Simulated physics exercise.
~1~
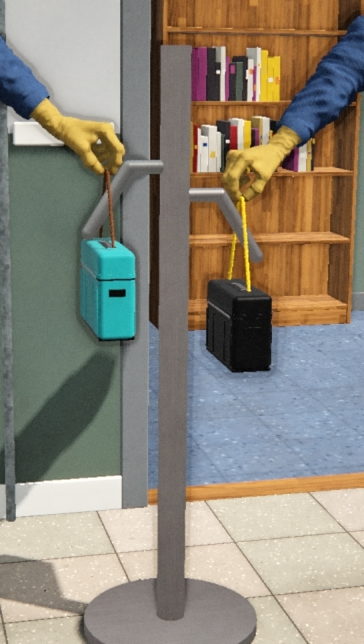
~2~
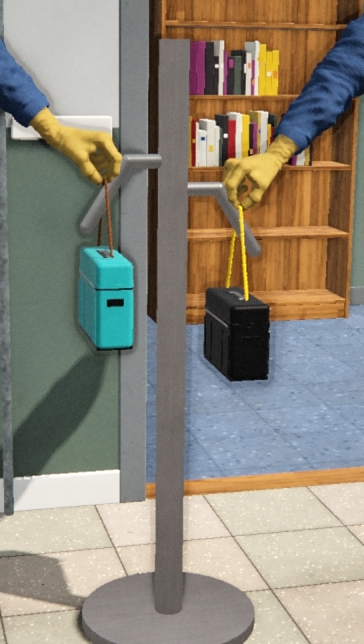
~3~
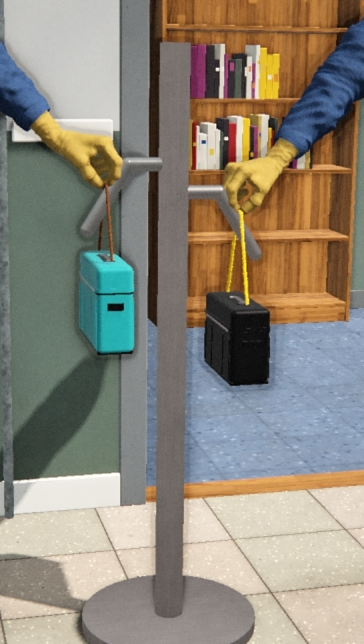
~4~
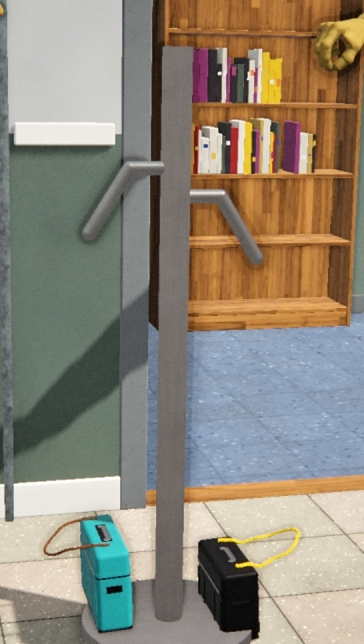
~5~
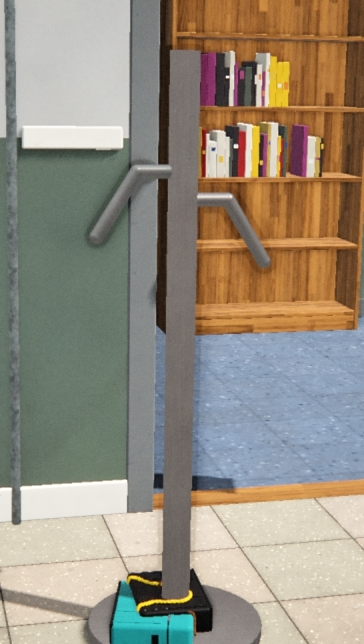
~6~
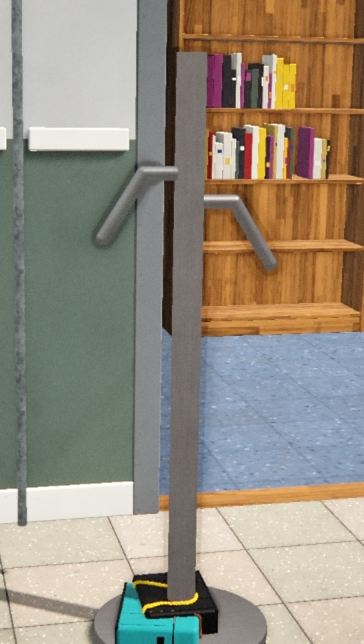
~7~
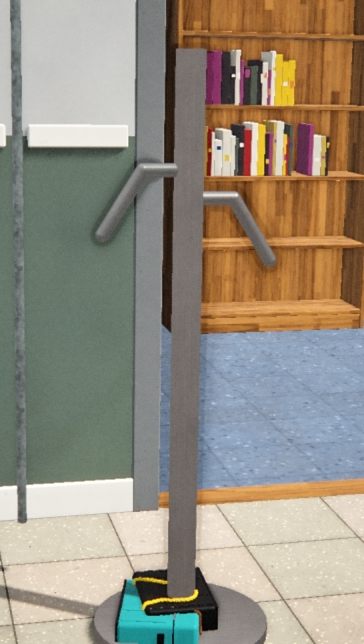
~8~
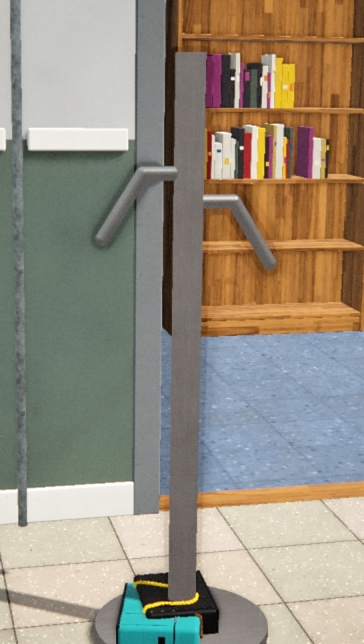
To begin with, two yellow-gloved hands in blue sleeves hold a turquoise case and a black case by their cord loops beside the bent pegs of a grey coat stand, with a bookshelf behind. The hands lower the cases very slightly and keep them hanging upright. Then the cases drop to the foot of the stand, landing upright on either side of the post as one hand draws away at the upper right. Next, both tip over and end up together against the post. They stay lying on the round base, the pegs above them empty.
